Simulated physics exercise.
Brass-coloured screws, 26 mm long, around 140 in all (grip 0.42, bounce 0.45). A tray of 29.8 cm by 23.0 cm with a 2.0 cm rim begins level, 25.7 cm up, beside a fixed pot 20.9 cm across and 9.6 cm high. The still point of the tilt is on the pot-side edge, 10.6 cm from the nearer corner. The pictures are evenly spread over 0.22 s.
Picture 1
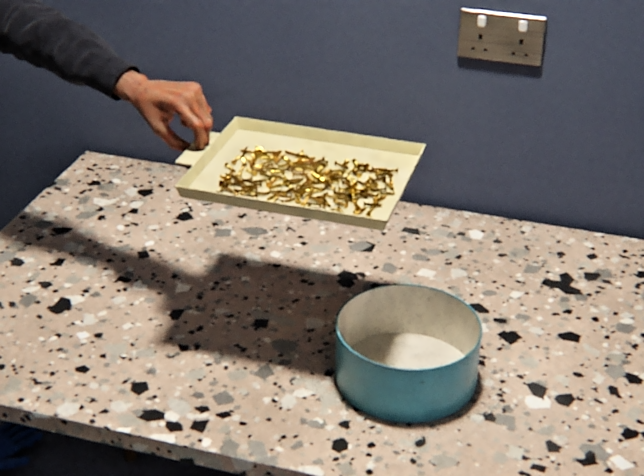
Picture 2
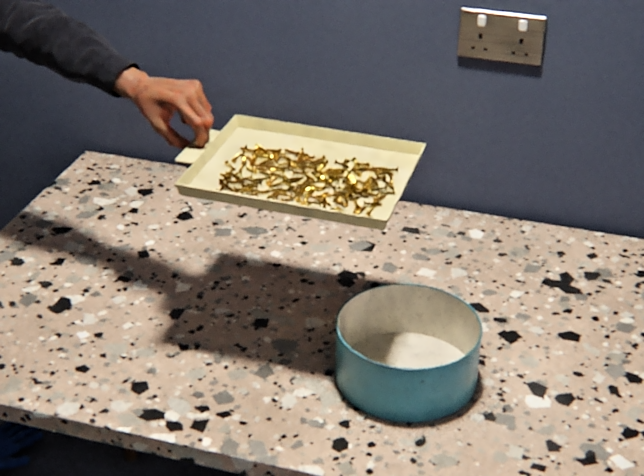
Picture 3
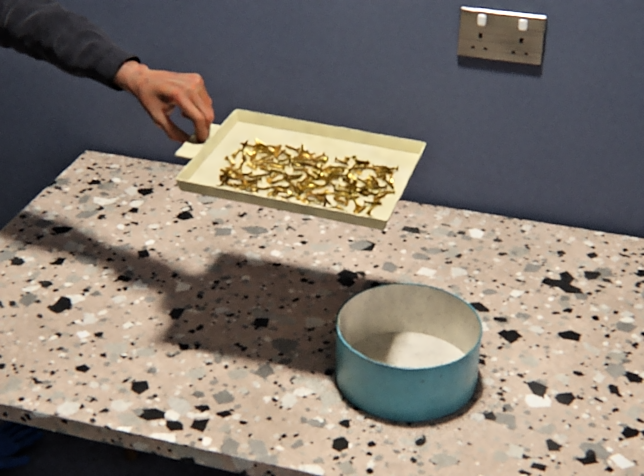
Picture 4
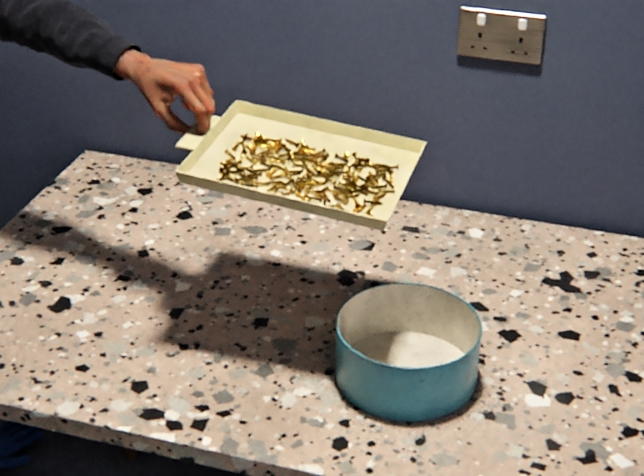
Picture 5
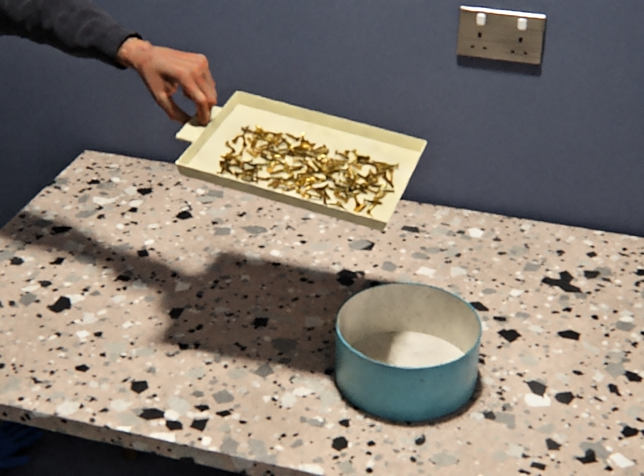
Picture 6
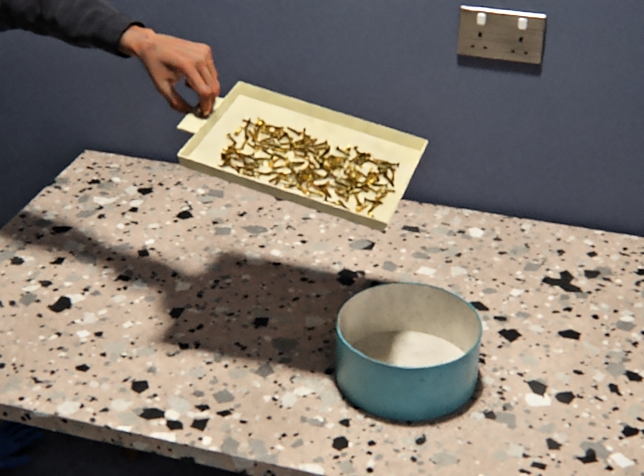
On a speckled countertop against a dark blue wall, a hand held a pale tray of brass-coloured screws above and behind a blue pot, then gradually raised its left side, tilting it slightly rightward.
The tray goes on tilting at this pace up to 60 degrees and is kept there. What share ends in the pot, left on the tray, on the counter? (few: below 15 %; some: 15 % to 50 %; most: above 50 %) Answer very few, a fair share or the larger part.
Pot a fair share, tray the larger part, counter very few.
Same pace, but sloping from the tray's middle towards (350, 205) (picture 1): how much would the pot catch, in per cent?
Some 35 per cent.
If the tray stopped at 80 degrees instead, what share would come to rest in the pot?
Then about 85 per cent.
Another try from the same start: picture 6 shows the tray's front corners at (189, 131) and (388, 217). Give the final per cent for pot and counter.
Pot 35, counter 25.
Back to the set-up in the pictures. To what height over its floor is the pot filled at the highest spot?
Roughly 1.0 cm.
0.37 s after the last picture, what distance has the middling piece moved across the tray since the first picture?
About 4 cm.
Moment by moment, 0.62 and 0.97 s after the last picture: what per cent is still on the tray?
In turn: 100, 70.
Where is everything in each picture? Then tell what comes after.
In the first picture, tray tilt 0 degrees, front corners at (180, 185) and (384, 218); middle of the pieces at (309, 178); pot at (409, 324).
In the second picture, tray tilt 1 degrees, front corners at (180, 183) and (384, 218); middle of the pieces at (309, 177).
In the third picture, tray tilt 2 degrees, front corners at (180, 178) and (384, 218); middle of the pieces at (309, 174).
In the fourth picture, tray tilt 5 degrees, front corners at (180, 170) and (385, 218), lowest corner right front; middle of the pieces at (309, 170).
In the fifth picture, tray tilt 8 degrees, front corners at (181, 162) and (385, 219), lowest corner right front; middle of the pieces at (310, 166).
In the sixth picture, tray tilt 11 degrees, front corners at (183, 154) and (386, 220), lowest corner right front; middle of the pieces at (311, 162); pot at (409, 323).
Then, 0.37 s after the last picture, tilt 35 degrees; the tray holds 100 %, the pot 0 %.
Then, 0.62 s after the last picture, tilt 51 degrees; the tray holds 100 %, the pot 0 %.
Then, 0.97 s after the last picture, tilt 60 degrees; the tray holds 70 %, the pot 20 %.
In the end, pot 35 %, tray 65 %, counter 0 %.
